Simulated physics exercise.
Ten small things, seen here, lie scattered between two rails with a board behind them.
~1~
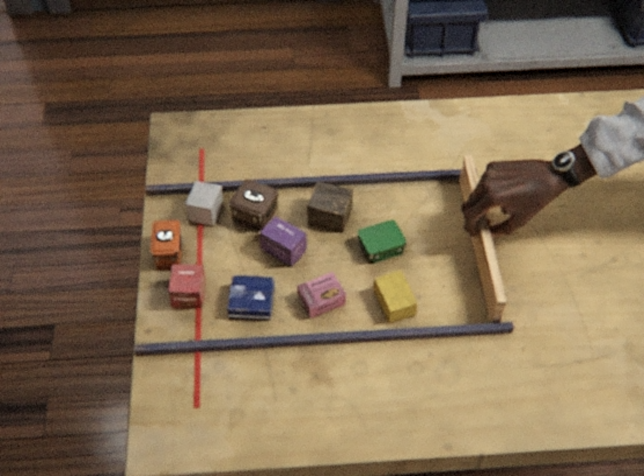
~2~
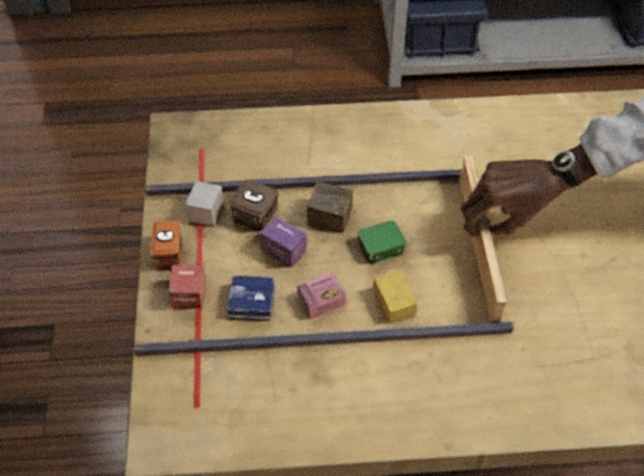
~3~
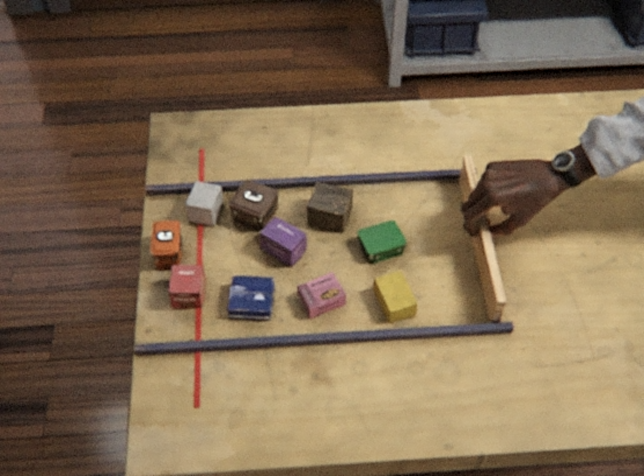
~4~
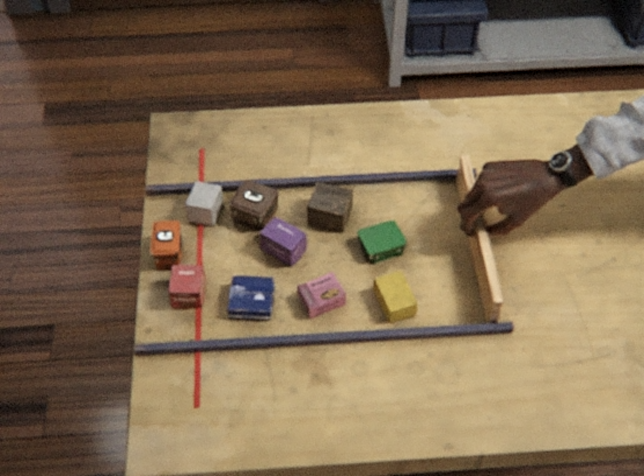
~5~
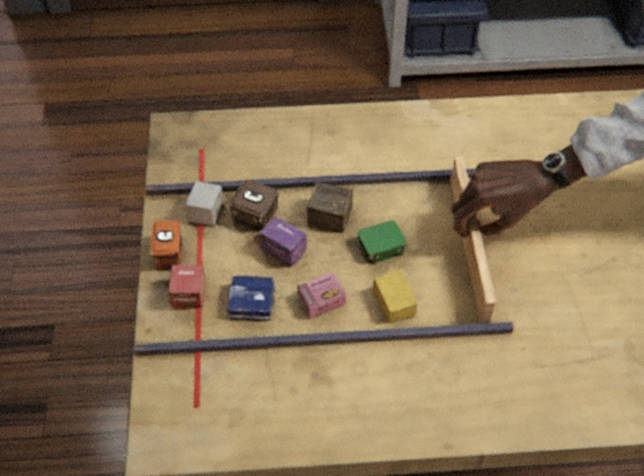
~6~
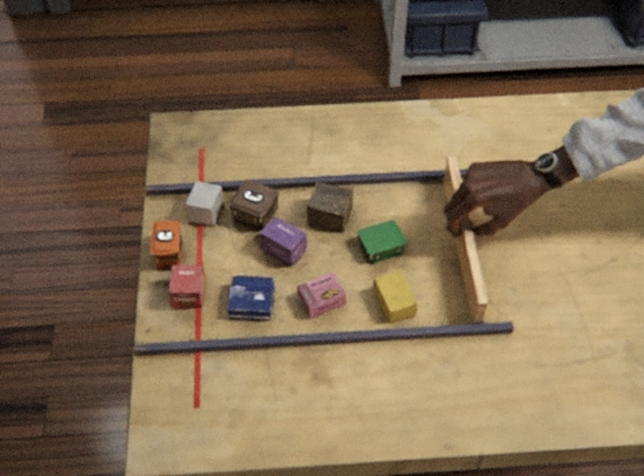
A hand holding a wooden board upright between two rails, then sliding it slightly left toward scattered small blocks that stay still.
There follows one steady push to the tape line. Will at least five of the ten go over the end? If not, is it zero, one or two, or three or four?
The count that drops over the edge is three, or else four.
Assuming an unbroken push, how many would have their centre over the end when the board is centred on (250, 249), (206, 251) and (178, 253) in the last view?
Per position: 1 / 4 / 7.
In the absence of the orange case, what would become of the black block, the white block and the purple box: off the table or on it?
Black block still up, white block down, purple box still up.
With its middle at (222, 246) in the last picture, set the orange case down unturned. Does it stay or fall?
Well, the orange case fails to stay.
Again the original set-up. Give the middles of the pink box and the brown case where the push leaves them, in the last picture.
Near (148, 300) and (143, 207).
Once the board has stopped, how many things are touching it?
The count in contact is 3.
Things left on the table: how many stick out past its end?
The number overhanging is 3.
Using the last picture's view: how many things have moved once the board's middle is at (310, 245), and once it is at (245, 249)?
Well, it's 8 at the first one and 10 at the second.
Soon after, none off yet; orange case at rest near (167, 245); red box at rest near (187, 286); white block at rest near (205, 204).
In the end, the number that fall off is three or four; gone, blue box, white block, red box and orange case.
